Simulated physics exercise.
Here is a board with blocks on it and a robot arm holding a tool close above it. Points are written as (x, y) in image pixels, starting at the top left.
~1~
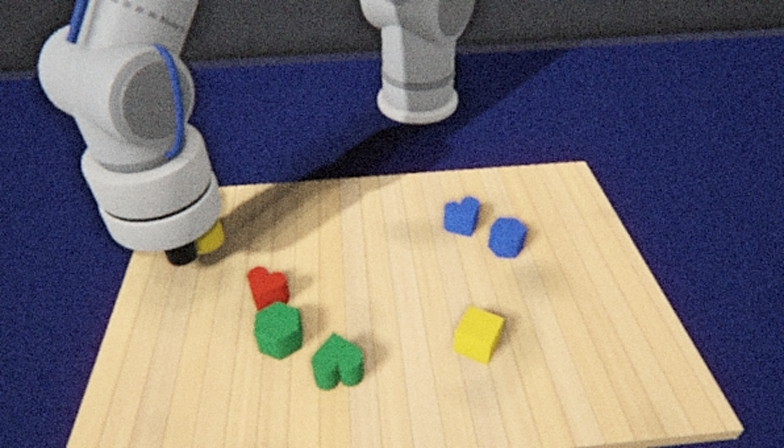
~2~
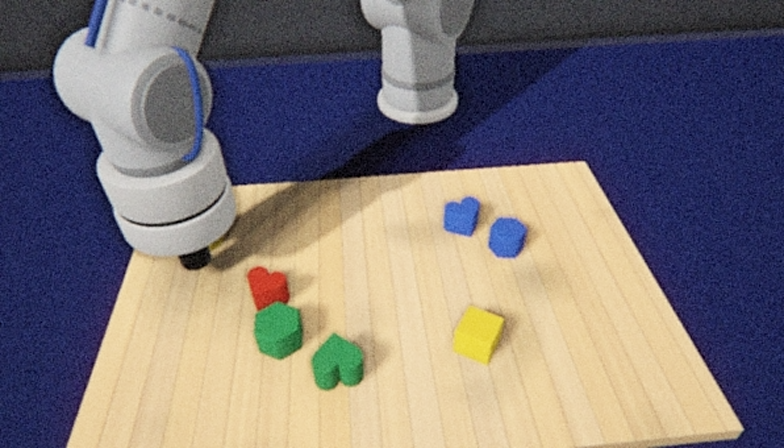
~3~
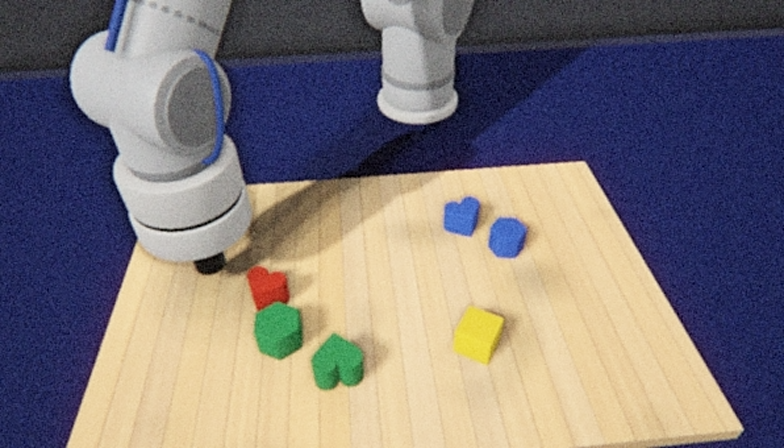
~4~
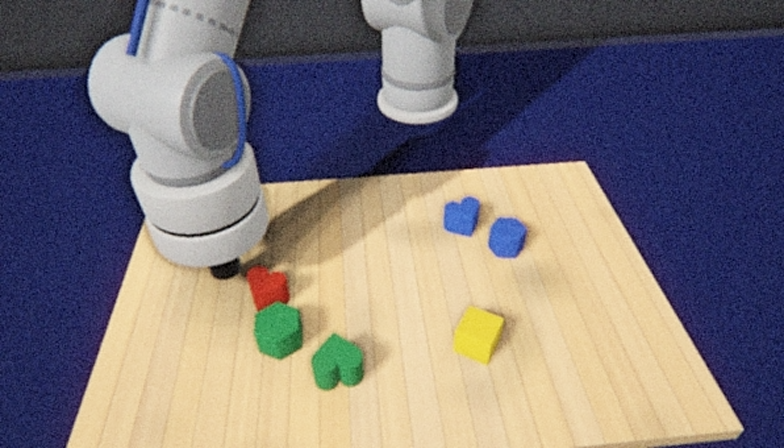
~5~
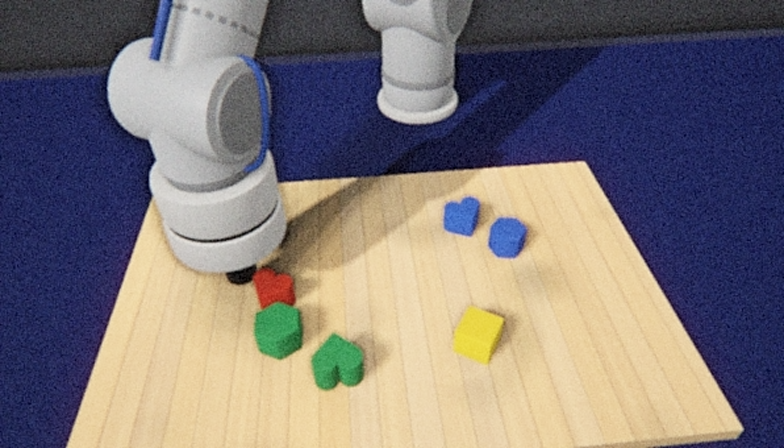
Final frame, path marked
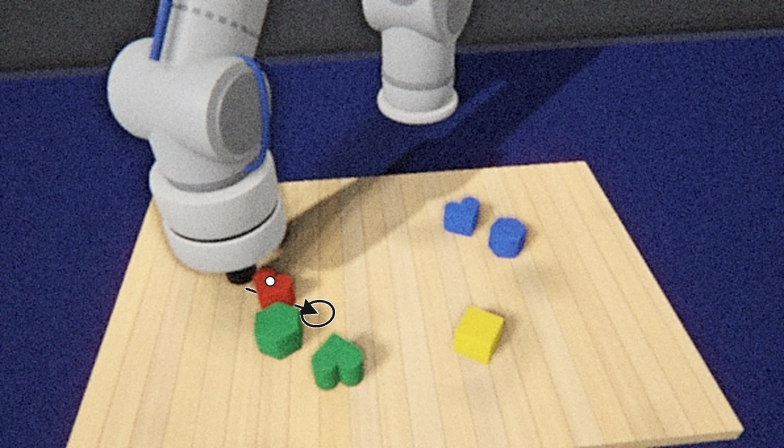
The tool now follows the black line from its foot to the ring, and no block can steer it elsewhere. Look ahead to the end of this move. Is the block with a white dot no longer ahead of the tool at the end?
No, it doesn't check out.
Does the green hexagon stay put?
Answer: Yes.
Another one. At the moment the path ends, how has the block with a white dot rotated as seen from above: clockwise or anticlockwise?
It twists with the clock when seen from above.
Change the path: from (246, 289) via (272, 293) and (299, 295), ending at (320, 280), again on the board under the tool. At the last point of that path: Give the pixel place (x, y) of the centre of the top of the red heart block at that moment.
The top centre is at (309, 296).
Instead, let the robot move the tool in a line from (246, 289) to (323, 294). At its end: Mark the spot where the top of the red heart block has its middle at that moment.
The centre of its top face lies at (318, 298).
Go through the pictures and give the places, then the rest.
In the first picture, tip of the tool (183, 256), middles of tops, red heart block (264, 279), green hexagon (276, 320).
In the second picture, tool (197, 260), nothing pushed.
In the third picture, tool (211, 265), nothing pushed.
In the fourth picture, tool (226, 269), nothing pushed.
In the fifth picture, tool (242, 274), red heart block (270, 281), green hexagon (276, 320).
The line goes from (246, 289) to (318, 313); the dot is on the red heart block.
What follows on the original path. Halfway along, tool (279, 286); red heart block (302, 295), turned 45° clockwise.
At the end, tool (316, 299); red heart block (334, 313), turned 75° clockwise; green hexagon unmoved.
